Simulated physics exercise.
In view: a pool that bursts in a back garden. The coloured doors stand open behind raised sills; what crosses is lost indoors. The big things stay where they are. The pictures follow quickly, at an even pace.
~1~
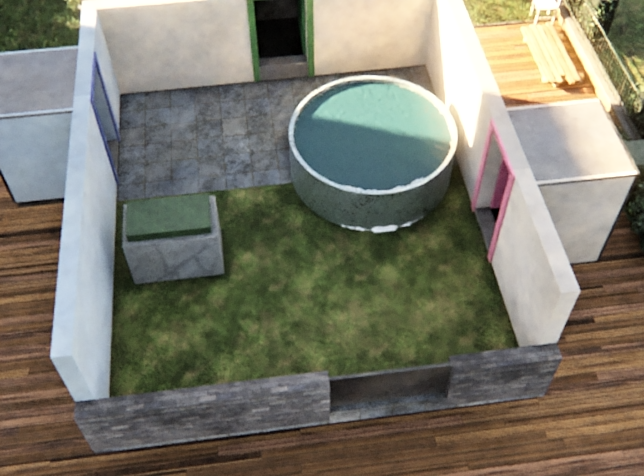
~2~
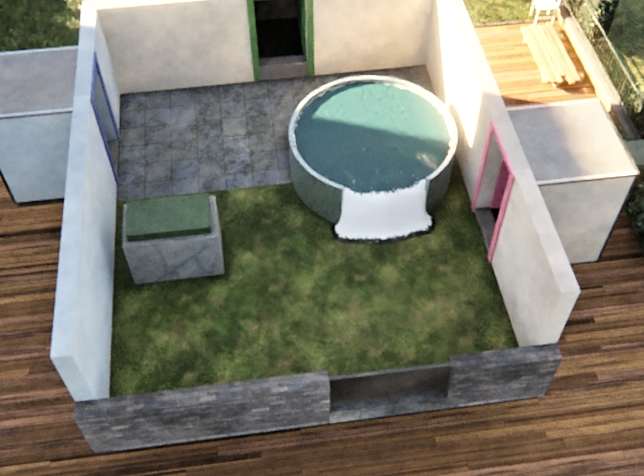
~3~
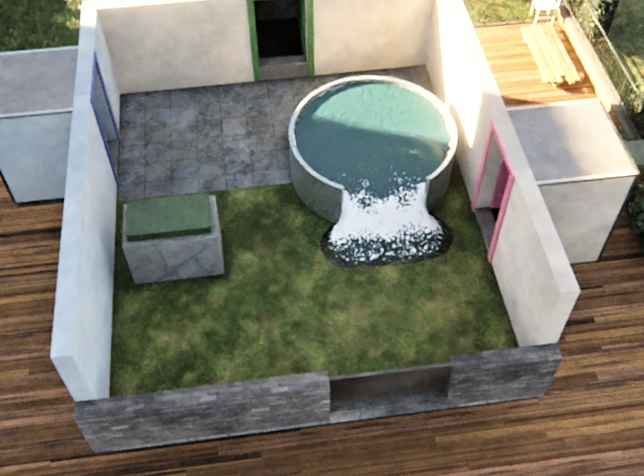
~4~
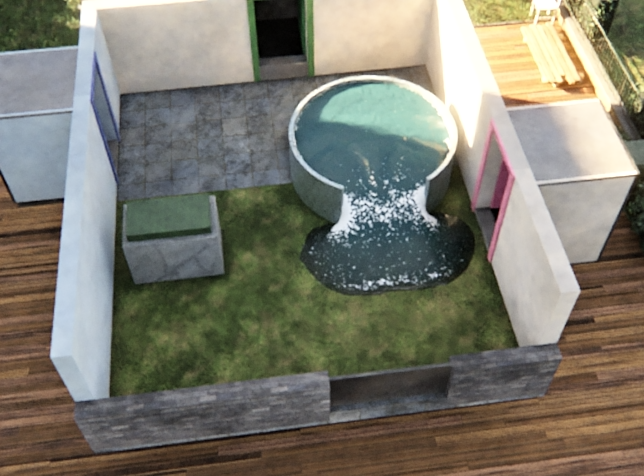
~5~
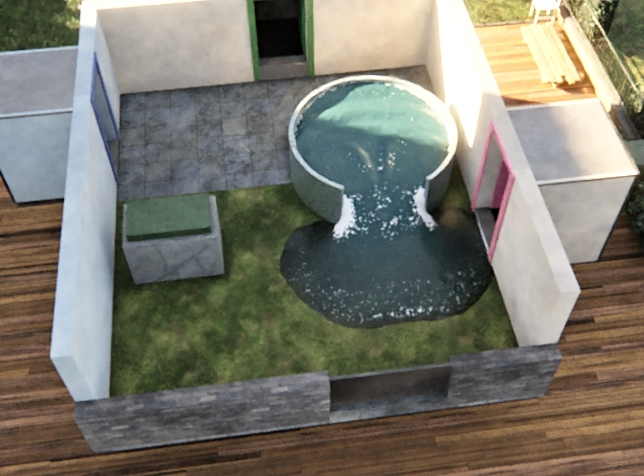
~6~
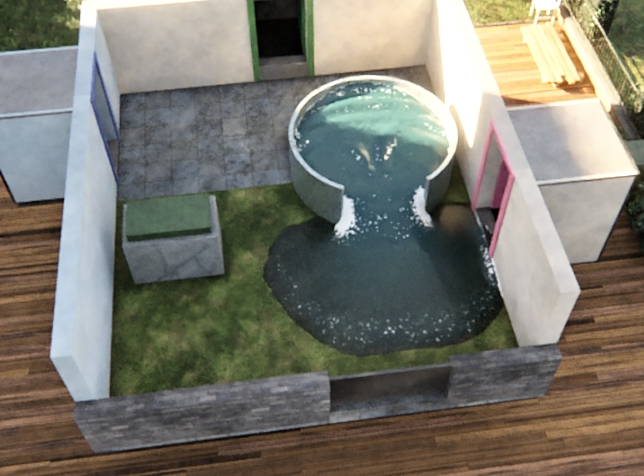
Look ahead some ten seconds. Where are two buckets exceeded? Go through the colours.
In the end: The blue door stays under that; the pink door takes more than that; the green door stays under that.
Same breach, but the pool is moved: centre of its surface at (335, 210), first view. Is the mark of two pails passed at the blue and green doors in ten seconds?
One by one: Blue goes over, green stays under.
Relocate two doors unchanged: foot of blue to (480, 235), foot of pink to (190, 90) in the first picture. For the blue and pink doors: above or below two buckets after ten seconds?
In short: The blue one takes more, the pink one keeps below it.
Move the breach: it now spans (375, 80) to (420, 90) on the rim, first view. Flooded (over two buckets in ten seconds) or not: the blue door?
One by one: Blue floods.
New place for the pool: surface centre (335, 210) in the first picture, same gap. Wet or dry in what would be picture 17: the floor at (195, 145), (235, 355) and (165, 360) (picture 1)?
In turn: Dry, awash, awash.
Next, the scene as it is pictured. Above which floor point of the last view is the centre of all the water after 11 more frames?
Near (379, 238).
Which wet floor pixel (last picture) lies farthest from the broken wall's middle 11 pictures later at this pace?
At about (191, 413).
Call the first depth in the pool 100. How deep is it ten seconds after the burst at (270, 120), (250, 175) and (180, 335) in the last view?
In that order: 6, 8 and 20 per cent.
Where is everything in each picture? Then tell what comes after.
The first picture shows the round tank at (372, 135) is whole and still.
In the second picture, the front is at (336, 228), out from the gap at (385, 213).
In the third picture, water pours out at (385, 216) and has run to (334, 259).
In the fourth picture, water pours out at (385, 218) and has run to (322, 276).
In the fifth picture, water pours out at (385, 219) and has run to (346, 321).
In the sixth picture, the front is at (351, 350), out from the gap at (385, 218).
A moment on, water covers 35 % of the floor; the blue door not reached, the pink door under two buckets in, the green door not reached.
Next, water covers 40 % of the floor; the blue door not reached, the pink door under two buckets in, the green door not reached.
Then, water covers 50 % of the floor; the blue door not reached, the pink door under two buckets in, the green door not reached.
Later, water covers 80 % of the floor; the blue door wet at the sill, nothing in, the pink door over two buckets in, the green door not reached.
In the end, water covers 95 % of the floor; the blue door wet at the sill, nothing in, the pink door over two buckets in, the green door wet at the sill, nothing in.
